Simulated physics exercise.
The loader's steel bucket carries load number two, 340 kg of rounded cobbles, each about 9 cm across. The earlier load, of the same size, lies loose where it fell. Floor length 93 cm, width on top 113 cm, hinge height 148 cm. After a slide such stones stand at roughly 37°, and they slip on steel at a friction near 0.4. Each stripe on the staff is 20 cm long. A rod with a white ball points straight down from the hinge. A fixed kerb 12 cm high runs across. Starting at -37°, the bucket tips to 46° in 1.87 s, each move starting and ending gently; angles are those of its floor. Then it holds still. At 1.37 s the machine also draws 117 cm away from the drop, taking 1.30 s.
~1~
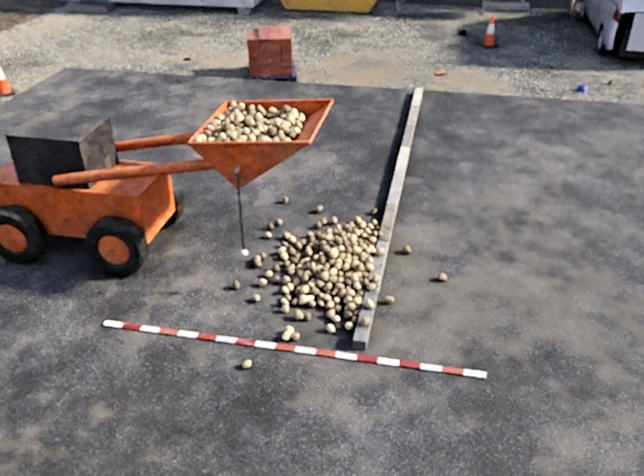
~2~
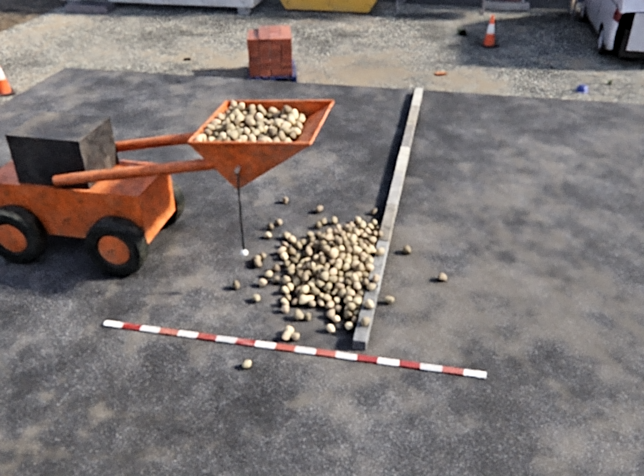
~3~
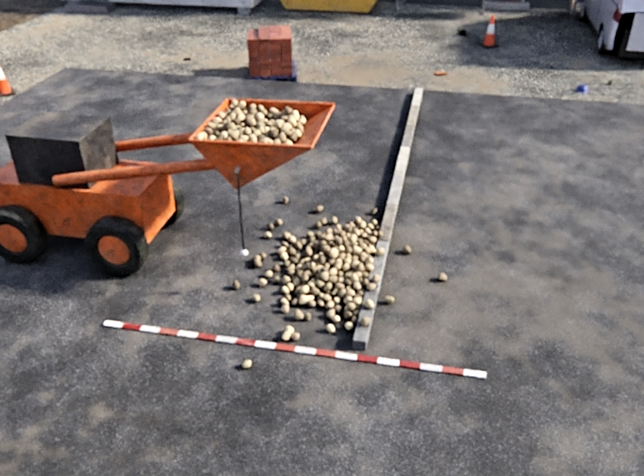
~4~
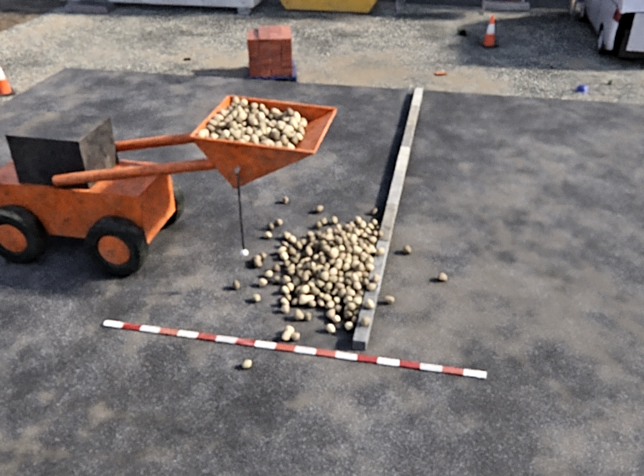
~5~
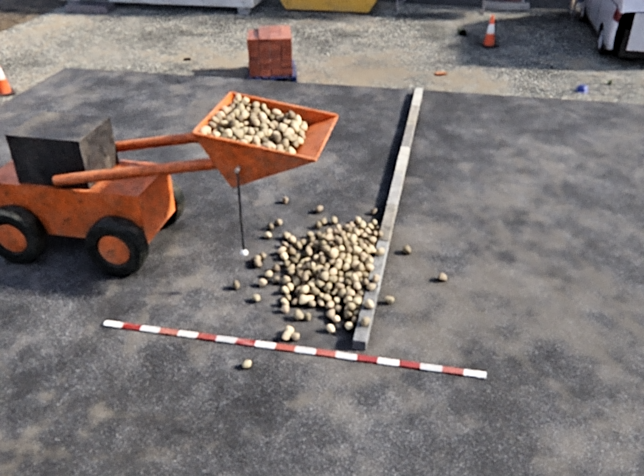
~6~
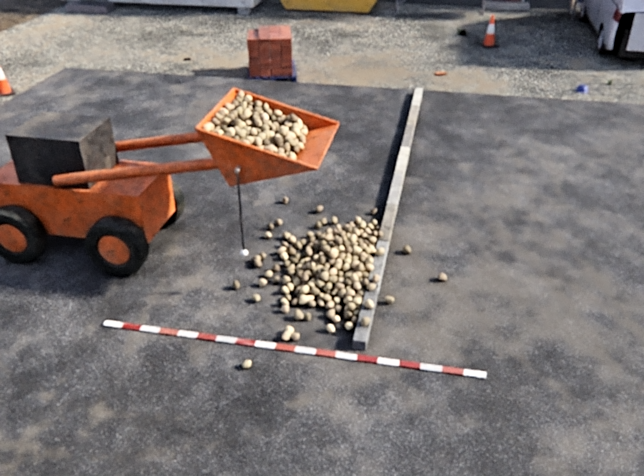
An orange loader bucket heaped with pale, rounded stones tilts slowly, its right-hand lip dipping and its left side rising slightly, while the machine, the loose stones and the camera stay still. The wheeled loader stands at left on dark tarmac, seen from above in sunlight, a white ball hanging below its bucket. Beside it, similar stones lie against a grey kerb, behind a red-and-white staff, with reddish blocks beyond.
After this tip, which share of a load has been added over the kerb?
Close to 2 parts in a hundred.
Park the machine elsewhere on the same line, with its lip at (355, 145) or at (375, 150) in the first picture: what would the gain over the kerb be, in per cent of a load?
Near 20 per cent from the first place, 40 from the second.
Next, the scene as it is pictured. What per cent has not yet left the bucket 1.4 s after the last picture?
Roughly 0 per cent is still inside.
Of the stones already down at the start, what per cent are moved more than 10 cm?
About 10 per cent.
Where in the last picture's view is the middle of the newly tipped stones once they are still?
Their middle is at about (307, 257).
Then, 0.8 s after the last picture the floor is at 33°; in per cent of one load, 98 in the bucket, 101 on this side of the kerb, 1 over the kerb; the foremost stones are at (388, 282).
Then, 1.4 s after the last picture the floor is at 46°; in per cent of one load, 1 in the bucket, 198 on this side of the kerb, 1 over the kerb; the foremost stones are at (390, 279).
Then, 2.5 s after the last picture the floor is at 46°; in per cent of one load, 0 in the bucket, 197 on this side of the kerb, 3 over the kerb; the foremost stones are at (421, 272).
Then, 5.2 s after the last picture the floor is at 46°; in per cent of one load, 0 in the bucket, 197 on this side of the kerb, 3 over the kerb; the foremost stones are at (421, 272). Net gain over the kerb, 2.
